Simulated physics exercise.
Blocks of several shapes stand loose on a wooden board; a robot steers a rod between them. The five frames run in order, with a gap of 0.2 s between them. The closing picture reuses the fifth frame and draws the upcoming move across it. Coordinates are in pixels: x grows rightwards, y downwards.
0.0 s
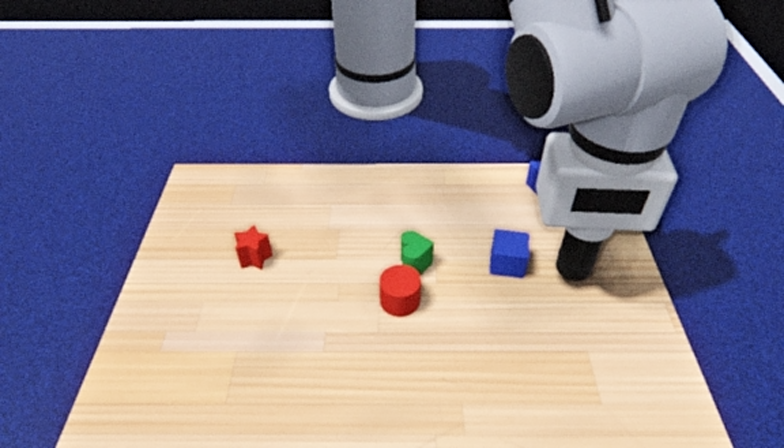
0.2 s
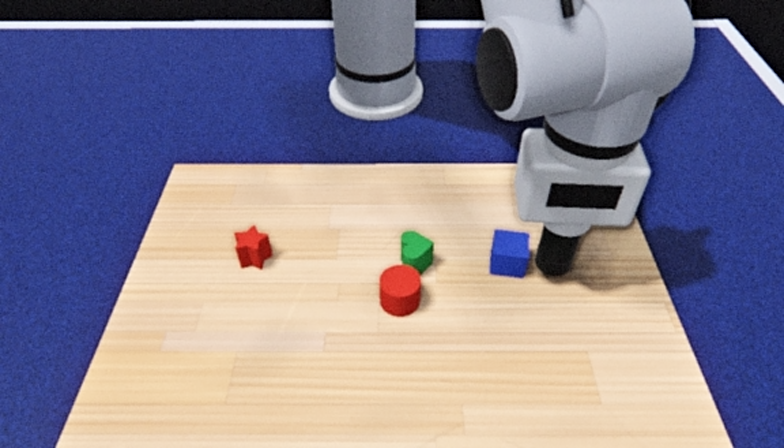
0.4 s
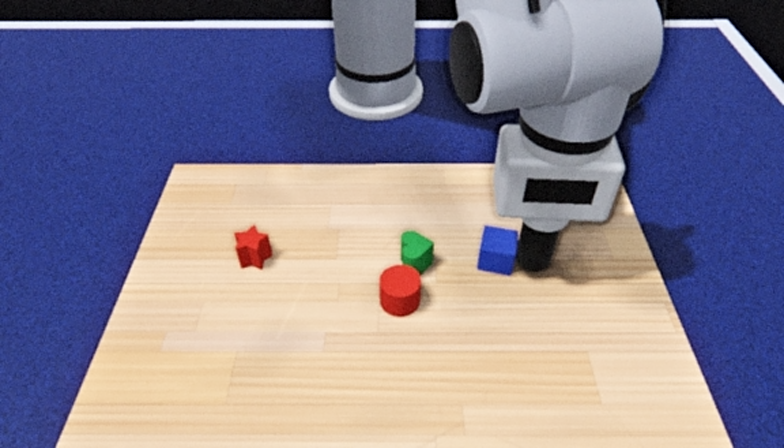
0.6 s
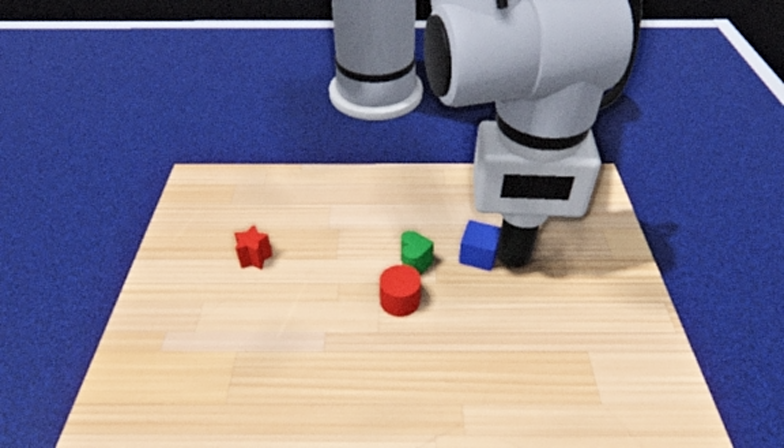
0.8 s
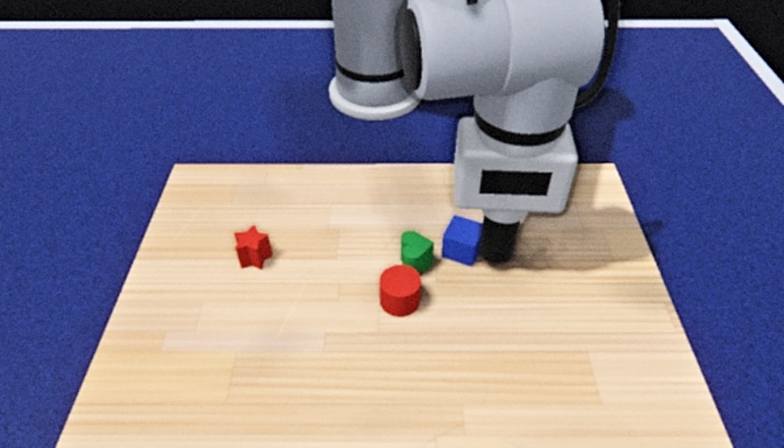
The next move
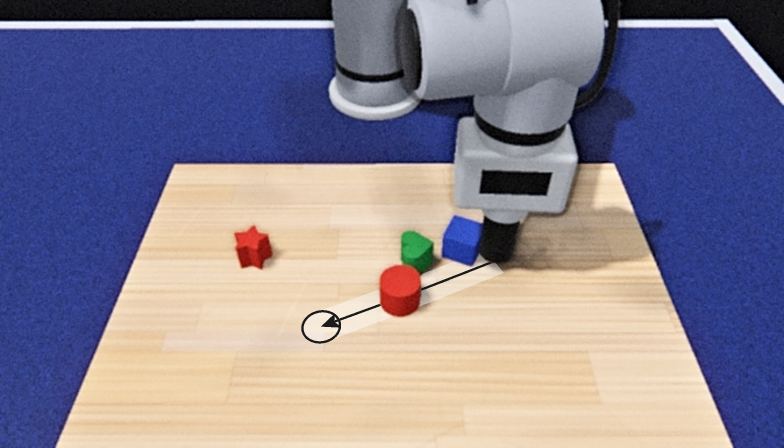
Robot arm moving left across a wooden board, its black rod meeting a blue cube and pushing it toward a green heart.
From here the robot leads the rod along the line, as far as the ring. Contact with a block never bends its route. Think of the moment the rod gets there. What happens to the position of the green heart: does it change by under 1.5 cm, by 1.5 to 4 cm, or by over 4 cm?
I reckon it covers less than 1.5 cm.
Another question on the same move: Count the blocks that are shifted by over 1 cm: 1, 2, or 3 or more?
It looks like two blocks will be pushed more than about 1 cm.
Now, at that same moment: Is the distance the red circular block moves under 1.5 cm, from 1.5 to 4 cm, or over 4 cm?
The over 4 cm band.
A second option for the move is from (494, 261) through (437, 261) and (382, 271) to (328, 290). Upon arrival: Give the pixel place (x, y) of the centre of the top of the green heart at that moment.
At (311, 248).
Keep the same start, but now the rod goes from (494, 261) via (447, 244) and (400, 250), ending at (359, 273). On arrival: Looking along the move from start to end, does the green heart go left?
Yes
Path on the board, from (494, 261) to (321, 326).
What follows on the original path. One third of the way, rod (441, 273); blue four-sided block (449, 228), turned 35° clockwise.
Two thirds of the way, rod (382, 295); red circular block (349, 303); green heart (412, 244), turned 15° clockwise; blue four-sided block (449, 228), turned 35° clockwise.
At the end, rod (320, 317); red circular block (295, 337); green heart (412, 244), turned 15° clockwise; blue four-sided block (449, 228), turned 35° clockwise.
